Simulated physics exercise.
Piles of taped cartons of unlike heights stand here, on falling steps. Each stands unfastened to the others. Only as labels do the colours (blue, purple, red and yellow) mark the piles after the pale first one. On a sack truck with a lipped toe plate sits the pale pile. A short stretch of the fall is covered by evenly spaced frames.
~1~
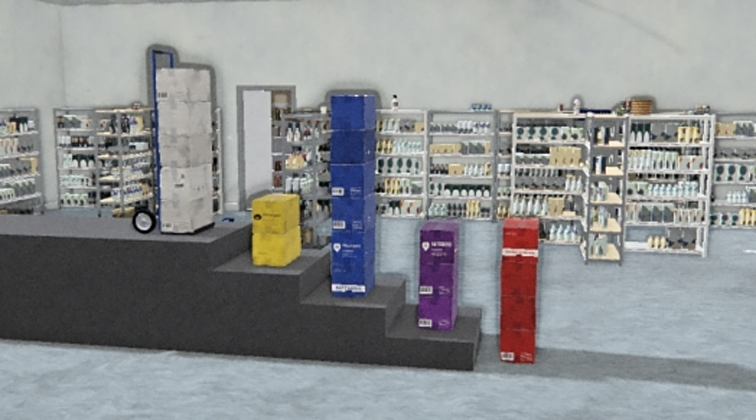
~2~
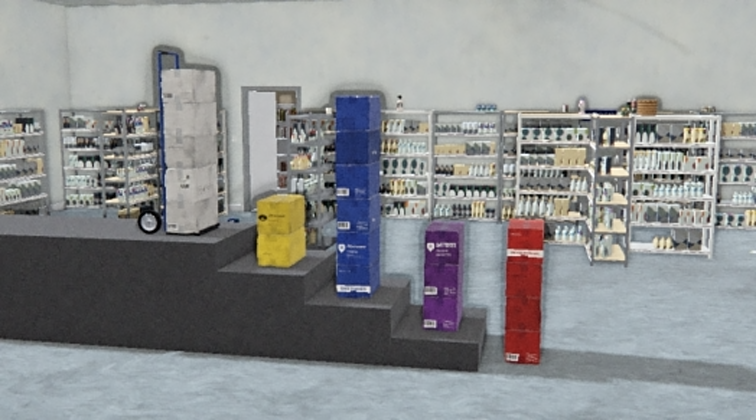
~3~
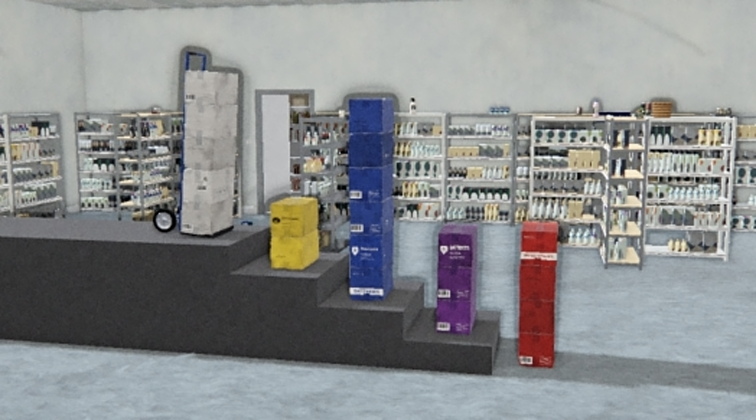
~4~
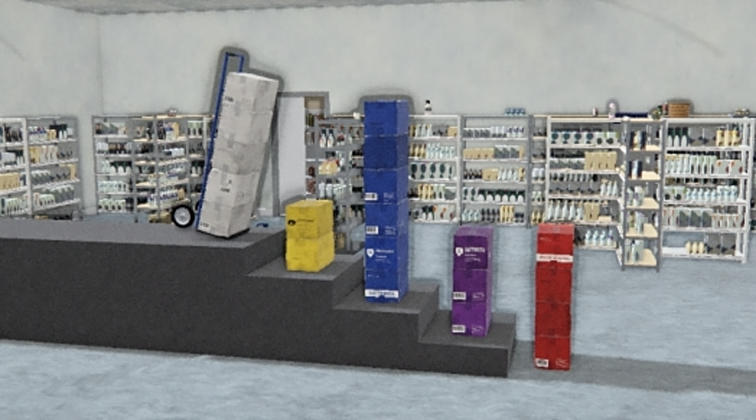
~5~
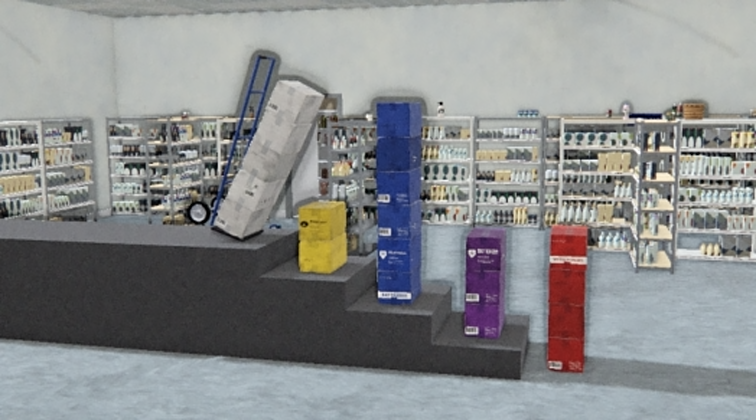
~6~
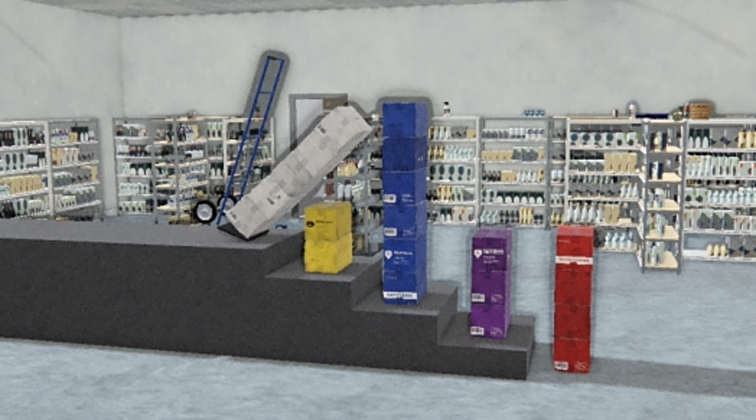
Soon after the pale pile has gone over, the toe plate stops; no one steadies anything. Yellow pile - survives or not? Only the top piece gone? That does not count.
Survives.
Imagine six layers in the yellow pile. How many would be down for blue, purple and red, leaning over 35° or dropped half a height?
The numbers come out as blue 6, purple 3 and red 3.
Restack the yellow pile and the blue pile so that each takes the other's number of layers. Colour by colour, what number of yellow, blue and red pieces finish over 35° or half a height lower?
It works out to yellow 5, then blue 0, then red 3.
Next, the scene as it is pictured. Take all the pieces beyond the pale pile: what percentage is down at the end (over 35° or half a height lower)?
Some 75 in a hundred of them.
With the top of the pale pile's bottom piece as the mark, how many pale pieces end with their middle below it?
The count is 4.
Shortly afterwards, 5 of the pale pile down; none of the 2 yellow cartons down (1 of 15 in all colours); top yellow carton unmoved; top blue carton tilted steeply, some two heights lower.
Next, 5 of the pale pile down; none of the 2 yellow cartons down (9 of 15 in all colours); top yellow carton unmoved; top red carton on its side.
In the end, 5 of the pale pile down; none of the 2 yellow cartons down (11 of 15 in all colours); top yellow carton unmoved; top red carton on its side. From the last view, middles, top yellow carton near (331, 220), top red carton near (661, 344).
